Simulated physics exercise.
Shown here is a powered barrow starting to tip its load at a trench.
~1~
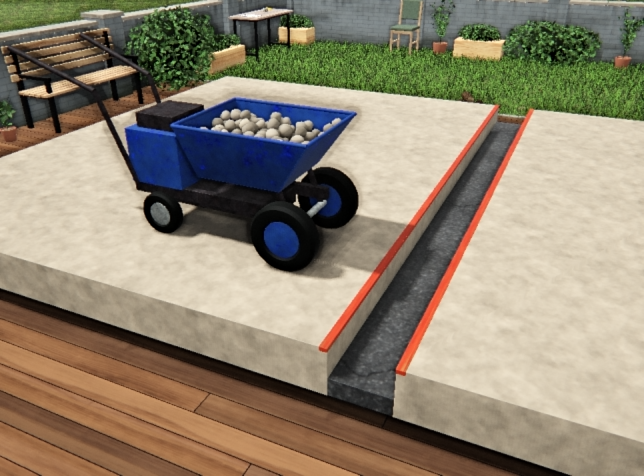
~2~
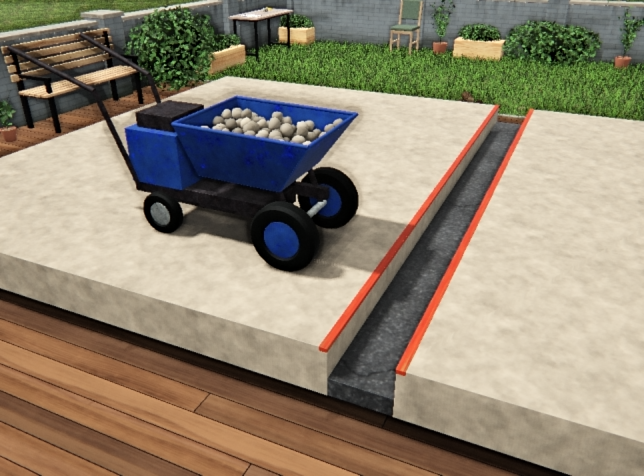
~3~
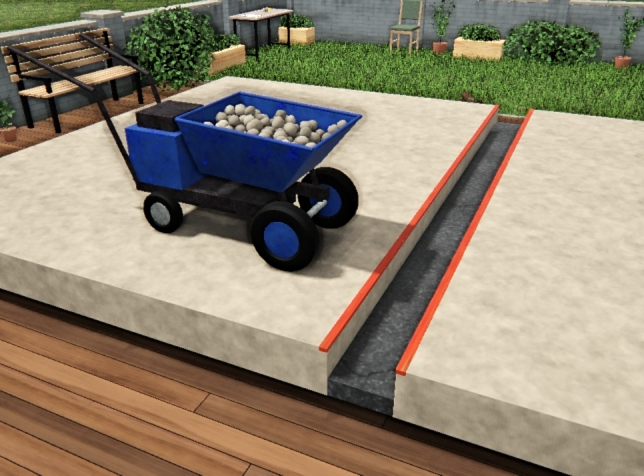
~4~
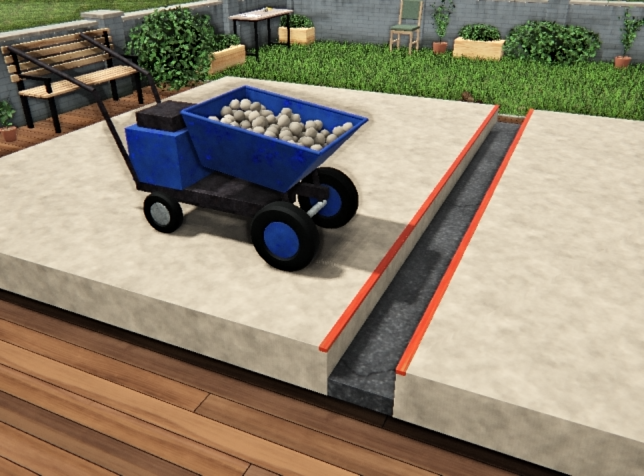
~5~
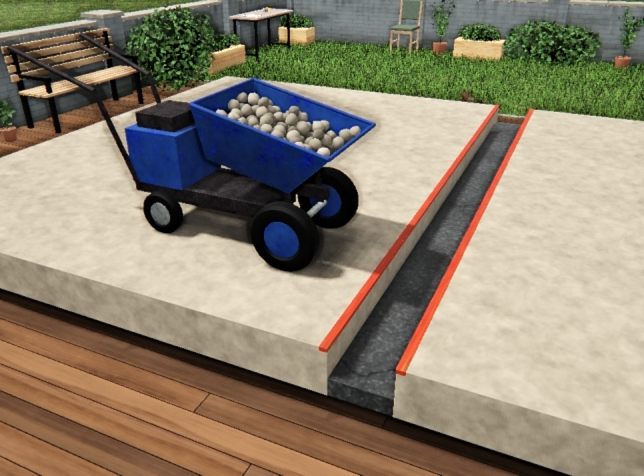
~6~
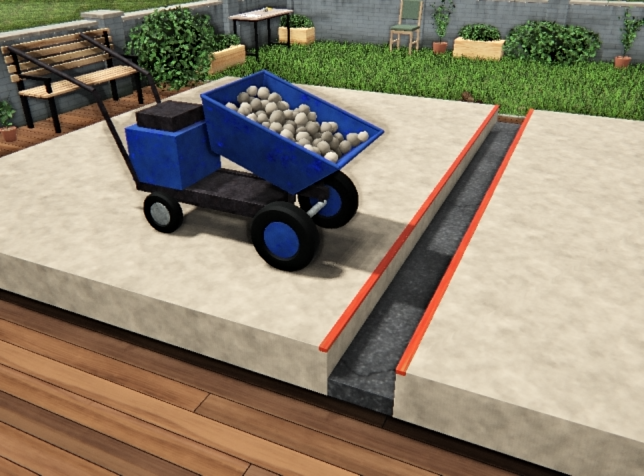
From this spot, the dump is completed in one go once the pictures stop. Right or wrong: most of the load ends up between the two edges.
Right.
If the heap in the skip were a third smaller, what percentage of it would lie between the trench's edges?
That works out at around 90 percent.
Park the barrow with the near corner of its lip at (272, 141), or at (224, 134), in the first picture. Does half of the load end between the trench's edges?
Spot 1 gives the bigger portion, spot 2 gives the minor portion.
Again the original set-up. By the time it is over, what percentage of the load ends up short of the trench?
About 0 per cent.
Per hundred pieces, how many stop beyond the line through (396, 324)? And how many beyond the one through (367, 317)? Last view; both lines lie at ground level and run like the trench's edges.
Close to 50 and 90 per cent respectively.
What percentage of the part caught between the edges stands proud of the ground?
I'd say around 10 percent.
Just after the last frame, skip tipped steeply; every one in the skip.
A moment on, skip tipped right over; the larger part in the skip; roughly a quarter in or heaped over the trench; just a few beyond it; just a few falling.
Further on, skip tipped right over; roughly a quarter in the skip; roughly two thirds in or heaped over the trench; roughly a quarter beyond it.
When it is over, skip tipped right over; the larger part in or heaped over the trench; roughly a quarter beyond it.
